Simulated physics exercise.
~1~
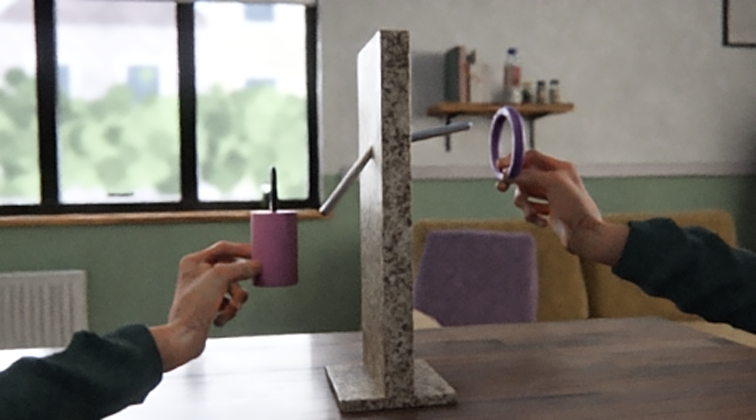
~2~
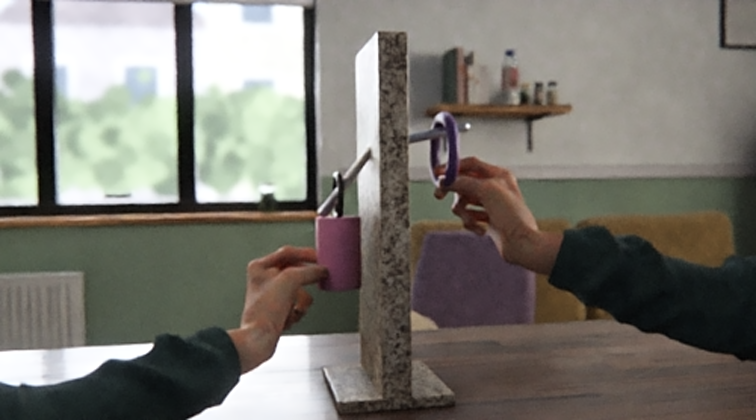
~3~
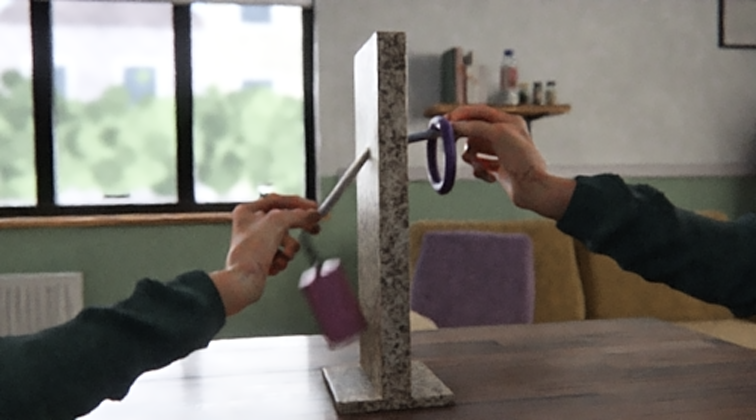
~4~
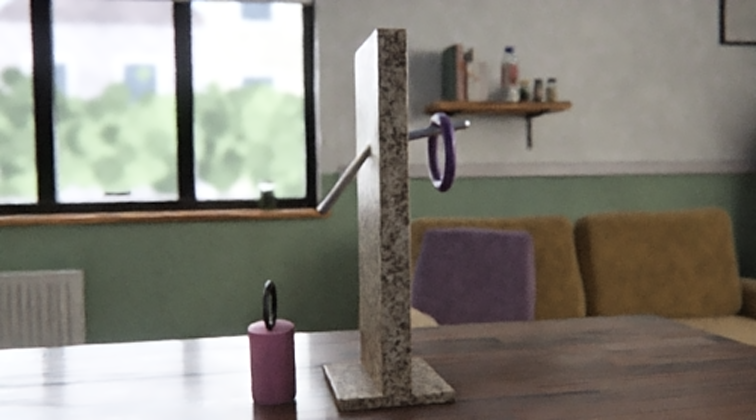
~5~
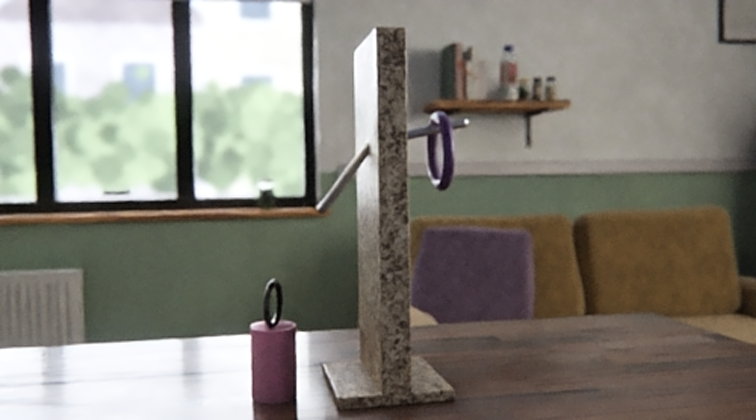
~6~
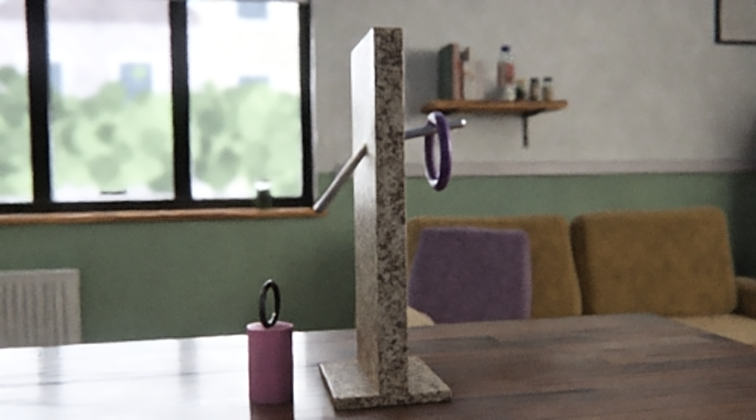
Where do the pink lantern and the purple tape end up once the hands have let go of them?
The pink lantern comes off the left peg and ends up on the table beside the stand, while the purple tape stays hanging on the right peg.
A pink lantern with a dark ring handle and a purple roll of tape are carried by two hands toward a speckled stand that has a peg on each side. The left hand moves the lantern right, to the peg that slopes down and outward, while the right hand brings the tape left onto the other peg. As the hands let go, the lantern tilts and drops away below the sloping peg. The hands then leave the view. The lantern ends up standing upright on the dark wooden table, left of the stand, while the purple tape hangs still from the right peg.
